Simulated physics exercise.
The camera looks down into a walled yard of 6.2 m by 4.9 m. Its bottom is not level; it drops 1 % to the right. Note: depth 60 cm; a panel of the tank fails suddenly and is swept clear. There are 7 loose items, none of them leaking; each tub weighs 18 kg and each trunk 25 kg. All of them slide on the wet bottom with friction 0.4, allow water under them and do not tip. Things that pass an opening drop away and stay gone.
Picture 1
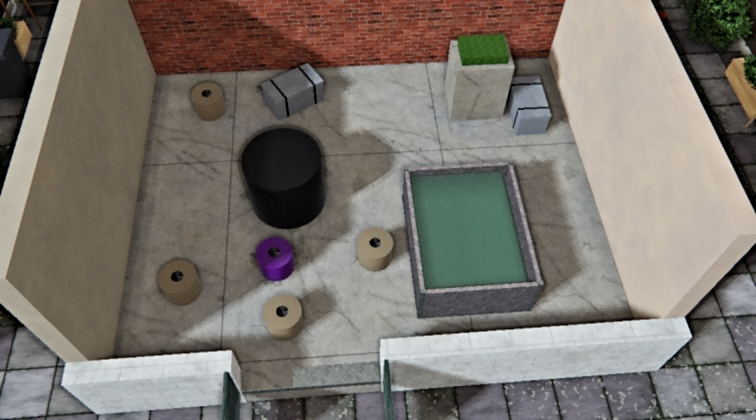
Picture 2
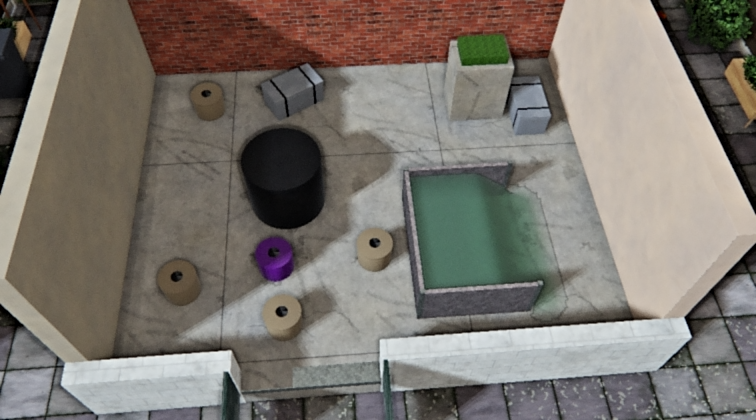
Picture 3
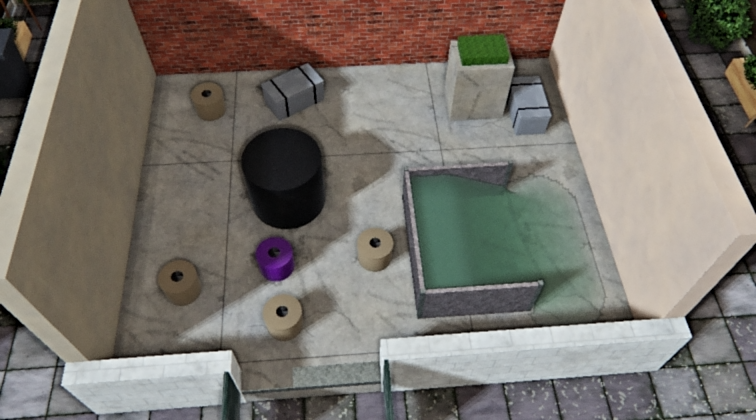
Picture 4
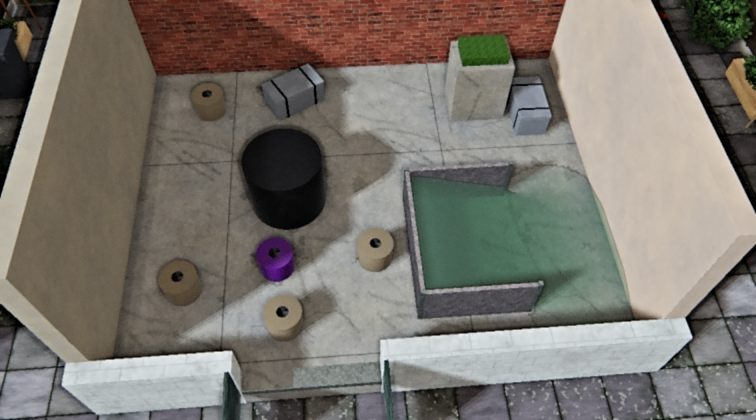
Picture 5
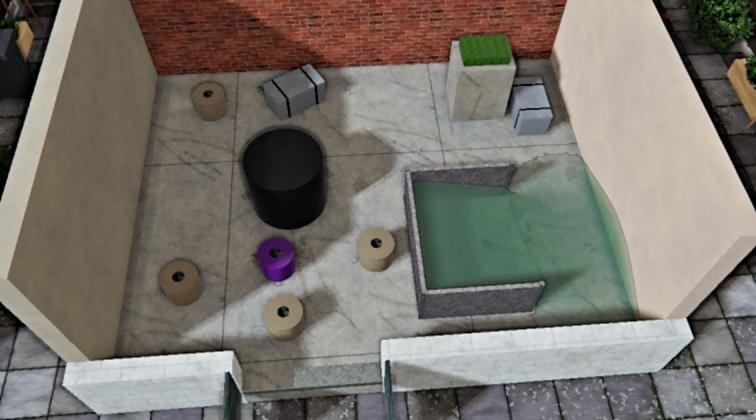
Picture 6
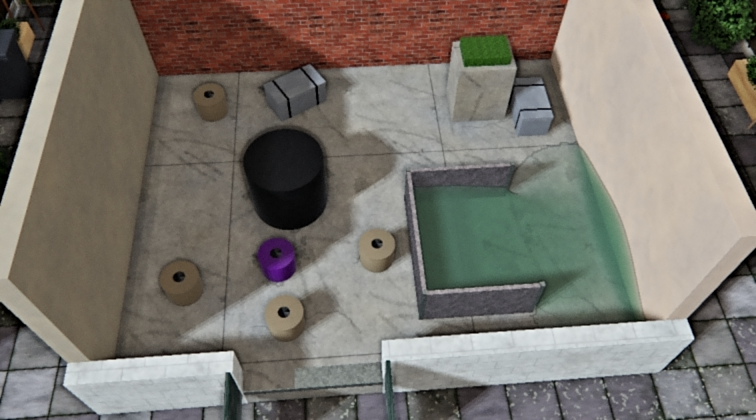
At the start, a stone-rimmed tank of green water stands on a walled yard's pale floor, near a black cylinder, a purple tub and tan tubs. The tank's right side disappears and water spreads rightward across the floor, then reaches the right wall and runs along it, while the loose items stay still.
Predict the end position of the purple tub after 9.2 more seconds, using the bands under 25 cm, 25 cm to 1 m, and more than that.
It is left in place.
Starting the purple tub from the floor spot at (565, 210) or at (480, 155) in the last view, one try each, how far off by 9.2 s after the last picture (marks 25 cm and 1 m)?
From the first spot it goes a long way, and from the second it does not really budge.
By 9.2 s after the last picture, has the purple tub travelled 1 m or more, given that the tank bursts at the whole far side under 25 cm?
Note: Purple tub unmoved.
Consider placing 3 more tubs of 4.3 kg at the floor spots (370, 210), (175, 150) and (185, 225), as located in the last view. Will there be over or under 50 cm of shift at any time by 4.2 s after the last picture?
Taking them in order: Not far enough, not far enough and not far enough.
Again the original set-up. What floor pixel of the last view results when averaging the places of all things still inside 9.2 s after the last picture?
It sits at about (282, 195).
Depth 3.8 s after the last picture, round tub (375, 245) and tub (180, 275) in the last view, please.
Depth approx. 0 cm / 2 cm.
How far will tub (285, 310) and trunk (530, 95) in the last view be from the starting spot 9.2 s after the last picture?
In turn: 40 cm, 250 cm.
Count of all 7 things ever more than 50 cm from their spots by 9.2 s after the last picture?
My count gives 1.
Then, 1.2 s after the last picture the purple tub is near (276, 253), 0.0 m from its start, aground; 0 of 7 are out; 0 afloat.
Then, 3.8 s after the last picture the purple tub is near (276, 253), 0.0 m from its start, aground; 0 of 7 are out; 0 afloat.
Then, 6.2 s after the last picture the purple tub is near (276, 253), 0.0 m from its start, aground; 0 of 7 are out; 0 afloat.
Then, 9.2 s after the last picture the purple tub is near (276, 253), 0.0 m from its start, aground; 0 of 7 are out; 0 afloat.
